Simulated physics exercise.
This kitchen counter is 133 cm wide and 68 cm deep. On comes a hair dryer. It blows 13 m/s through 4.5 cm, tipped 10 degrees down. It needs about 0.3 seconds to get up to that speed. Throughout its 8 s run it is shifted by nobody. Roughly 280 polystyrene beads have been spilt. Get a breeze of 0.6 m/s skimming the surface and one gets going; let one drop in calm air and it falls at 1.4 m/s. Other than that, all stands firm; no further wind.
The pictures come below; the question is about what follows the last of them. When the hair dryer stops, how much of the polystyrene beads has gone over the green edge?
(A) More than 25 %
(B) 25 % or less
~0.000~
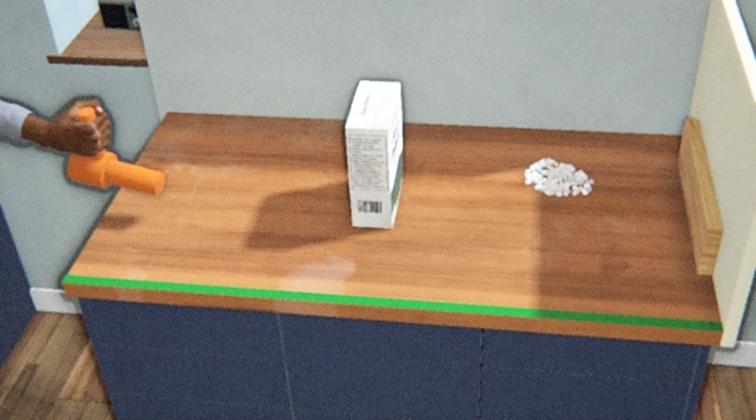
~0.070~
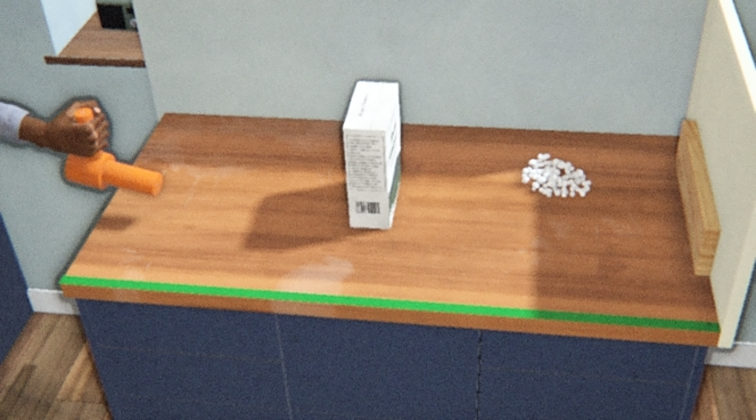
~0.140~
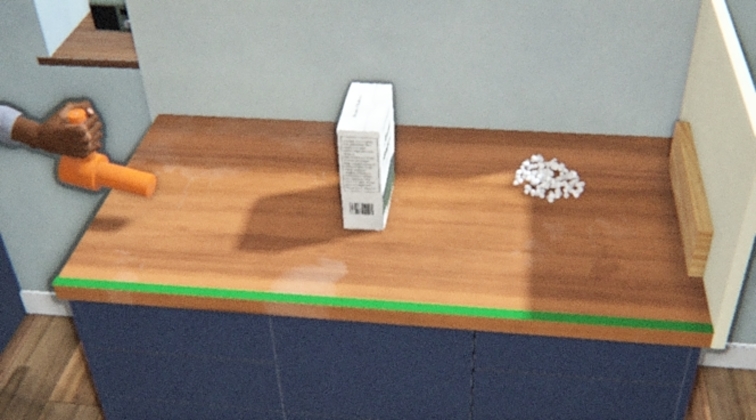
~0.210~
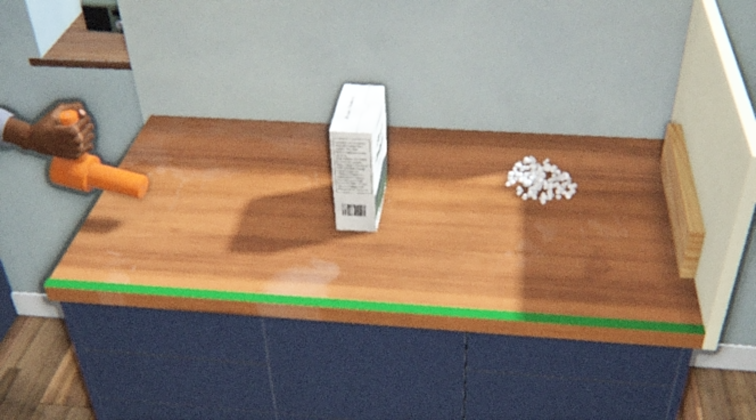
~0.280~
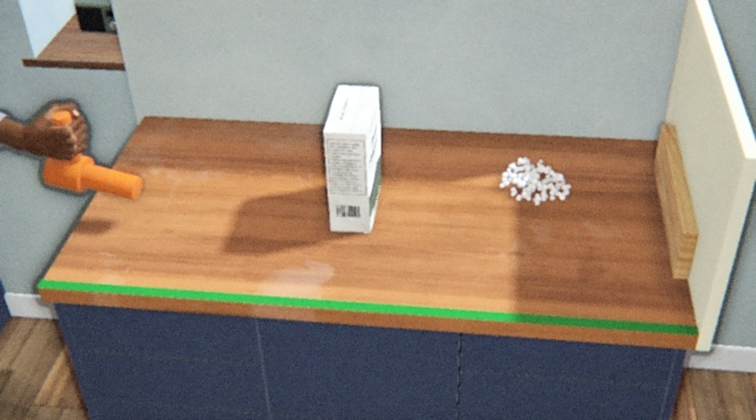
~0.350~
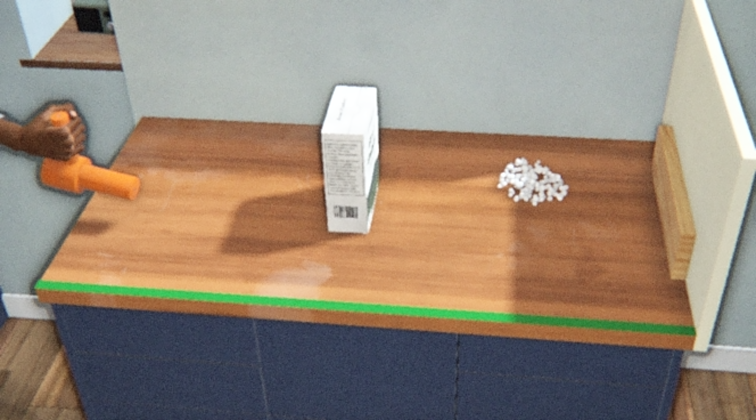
Option B: 25 % or less.
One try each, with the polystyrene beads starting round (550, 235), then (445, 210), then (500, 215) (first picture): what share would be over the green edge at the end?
In turn: 1 per cent, 4 per cent, 2 per cent.
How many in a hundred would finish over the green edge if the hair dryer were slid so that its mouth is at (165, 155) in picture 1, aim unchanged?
0 %.
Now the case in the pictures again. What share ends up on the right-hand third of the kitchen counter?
Share at the end: Close to 100 %.
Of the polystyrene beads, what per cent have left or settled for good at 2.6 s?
My guess would be around 15 %.
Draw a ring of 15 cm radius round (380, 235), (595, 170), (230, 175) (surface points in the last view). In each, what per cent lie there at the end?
Roughly 0 %, 20 % and 0 %, in that order.
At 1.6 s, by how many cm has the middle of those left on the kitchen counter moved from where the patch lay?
Roughly 0 cm.
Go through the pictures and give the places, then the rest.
In the first picture, the middle of the polystyrene beads is near (557, 179), none has stirred yet and the mouth of the hair dryer is at (160, 185).
In the second picture, the middle of the polystyrene beads is near (555, 176), none has stirred yet and the green edge is centred on (374, 307).
In the third picture, the middle of the polystyrene beads is near (548, 178), none has stirred yet, the top of a board is at (694, 172) and the top of a carton is at (365, 106).
In the fourth picture, the middle of the polystyrene beads is near (540, 179) and none has stirred yet.
In the fifth picture, the middle of the polystyrene beads is near (534, 180) and none has stirred yet.
In the sixth picture, the middle of the polystyrene beads is near (532, 181) and none has stirred yet.
After 1.6 s, 84 % are on the move or not yet settled, 0 % are over the green edge; the middle of those still in play is near (532, 181).
After 2.6 s, 83 % are on the move or not yet settled, 0 % are over the green edge; the middle of those still in play is near (532, 181).
After 4.4 s, 75 % are on the move or not yet settled, 0 % are over the green edge; the middle of those still in play is near (532, 183).
After 8.0 s, at the end, 0 % are over the green edge; the middle of those still in play is near (533, 182).
